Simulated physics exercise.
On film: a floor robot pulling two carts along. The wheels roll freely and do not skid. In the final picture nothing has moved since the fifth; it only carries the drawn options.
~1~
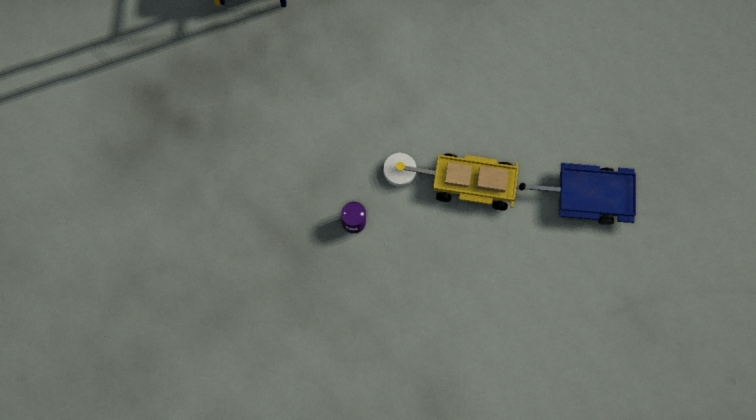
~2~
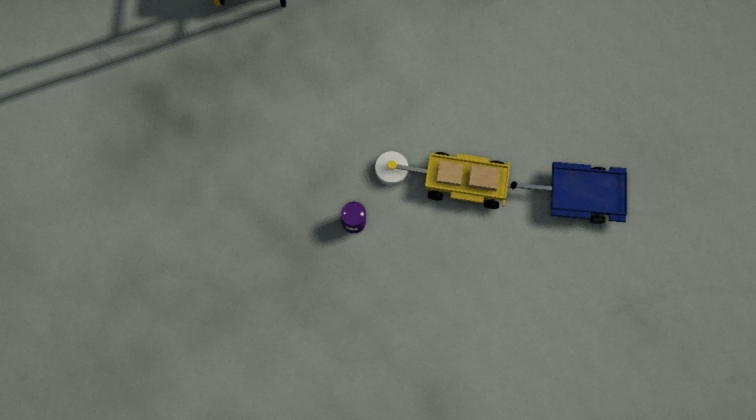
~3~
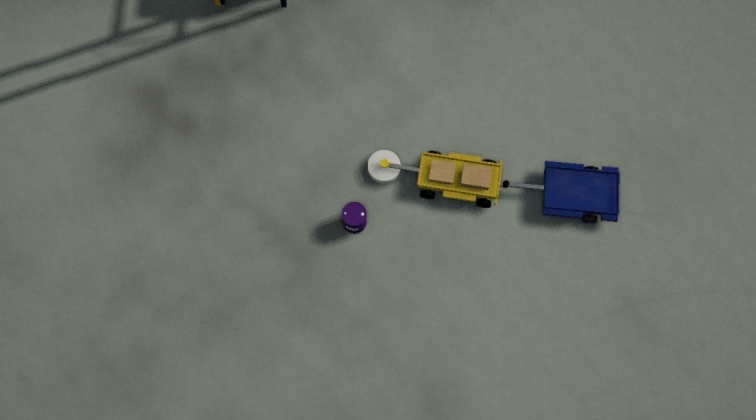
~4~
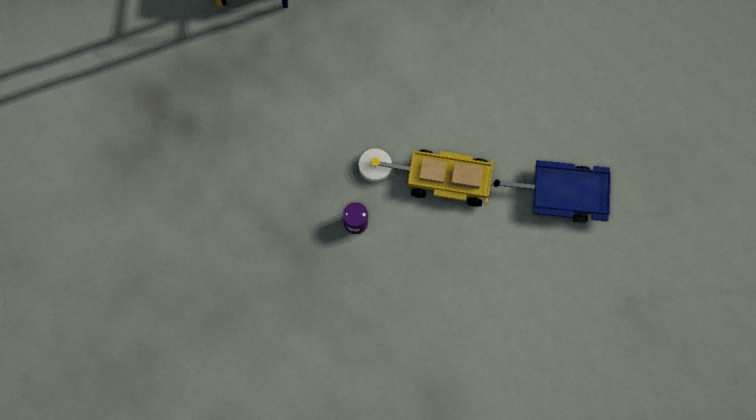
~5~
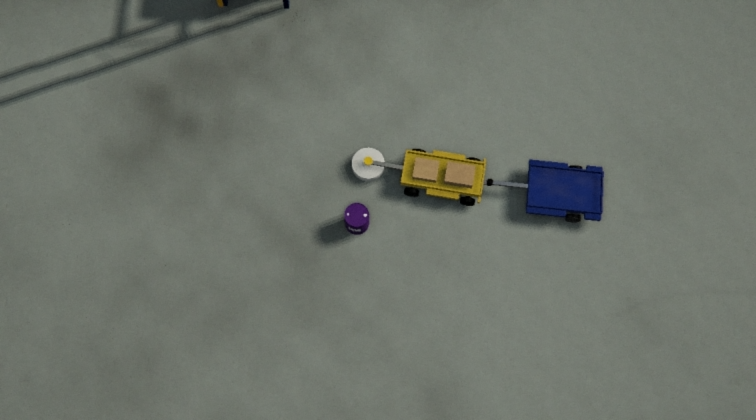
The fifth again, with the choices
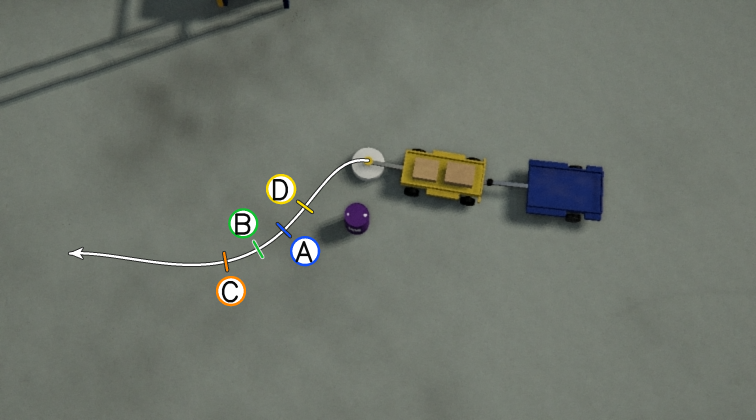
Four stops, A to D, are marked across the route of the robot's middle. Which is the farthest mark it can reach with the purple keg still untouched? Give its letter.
All is well up to D.
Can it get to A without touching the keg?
No.
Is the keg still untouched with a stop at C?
No.
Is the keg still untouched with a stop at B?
For that mark, no.
On the copy, A at (284, 230); B at (258, 249); C at (226, 262); D at (305, 207); the route from (368, 161) via (236, 259) to (70, 253).
On D. First, robot (341, 170), last cart (538, 186).
Then, robot (321, 190), last cart (516, 183).
Finally, robot (306, 209), last cart (495, 180); nothing has been touched.
By contrast, A is too far, the keg has been hit; B is too far, the keg has been hit; C is too far, the keg has been hit.
